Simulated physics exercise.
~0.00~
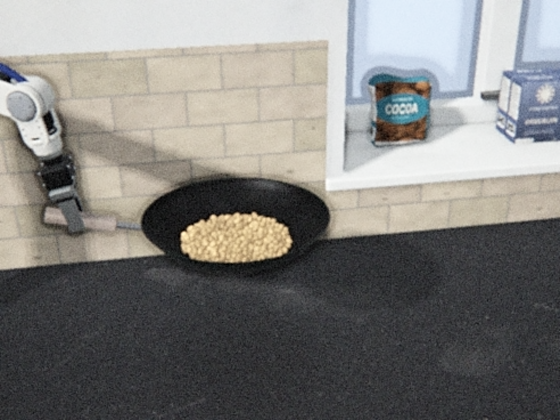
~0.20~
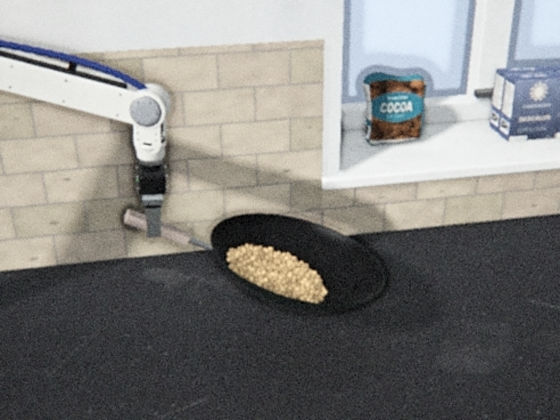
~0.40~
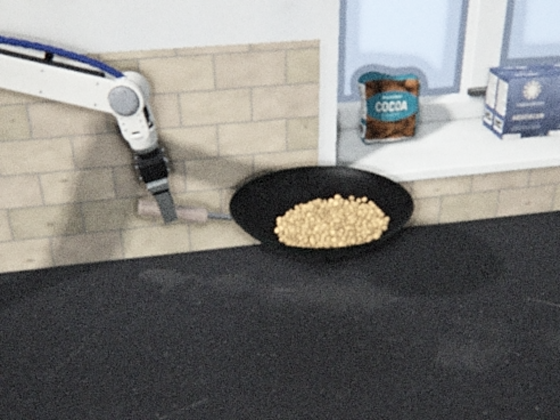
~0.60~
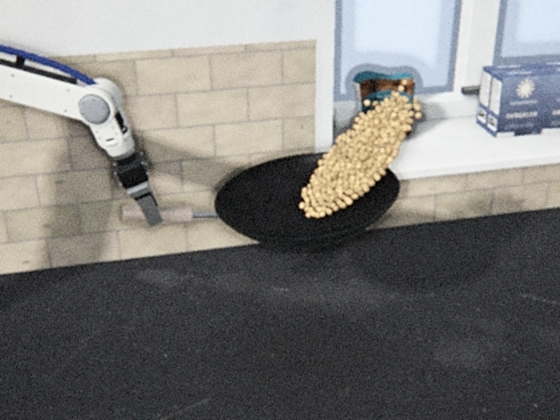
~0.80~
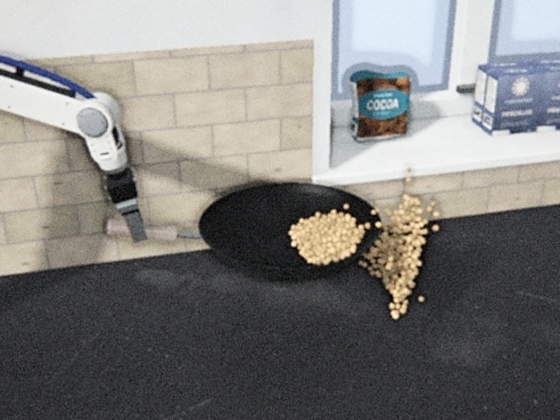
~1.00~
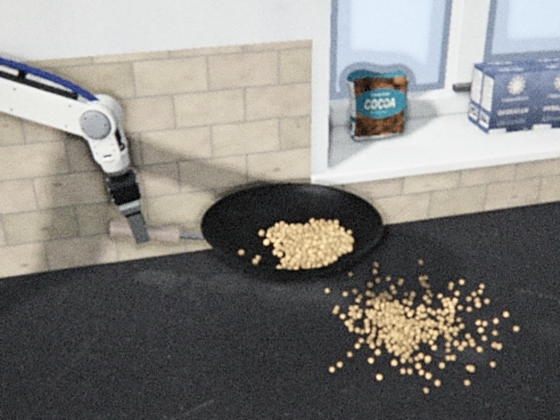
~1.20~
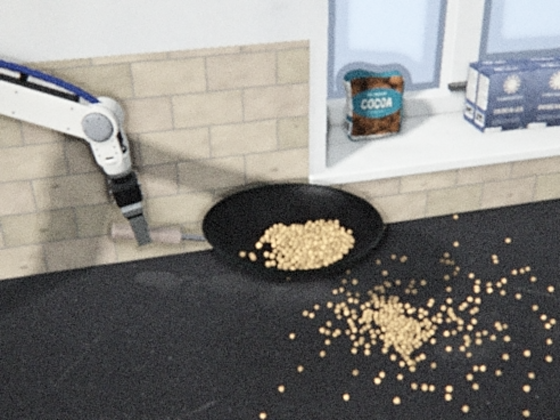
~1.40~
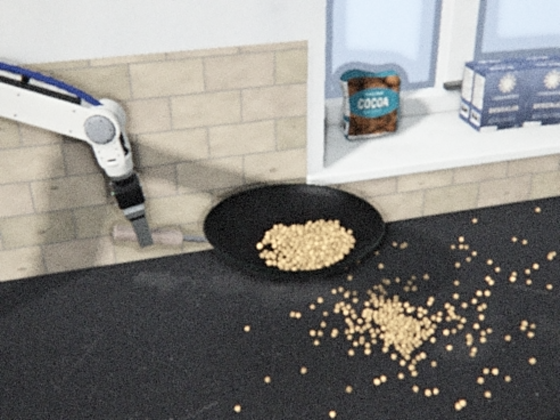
A white robot arm at the left grips the handle of a black wok holding a heap of pale chickpeas, seen from the front and slightly above a dark speckled counter. Behind are beige brick tiles and, at the right, a windowsill with a brown and teal cocoa package and blue and white boxes. The arm swings the wok right and dips it, then lifts and levels it. The chickpeas fly up over its right side in a slanting stream. Some stay in the wok, while about half drop onto the counter, scatter and settle there.
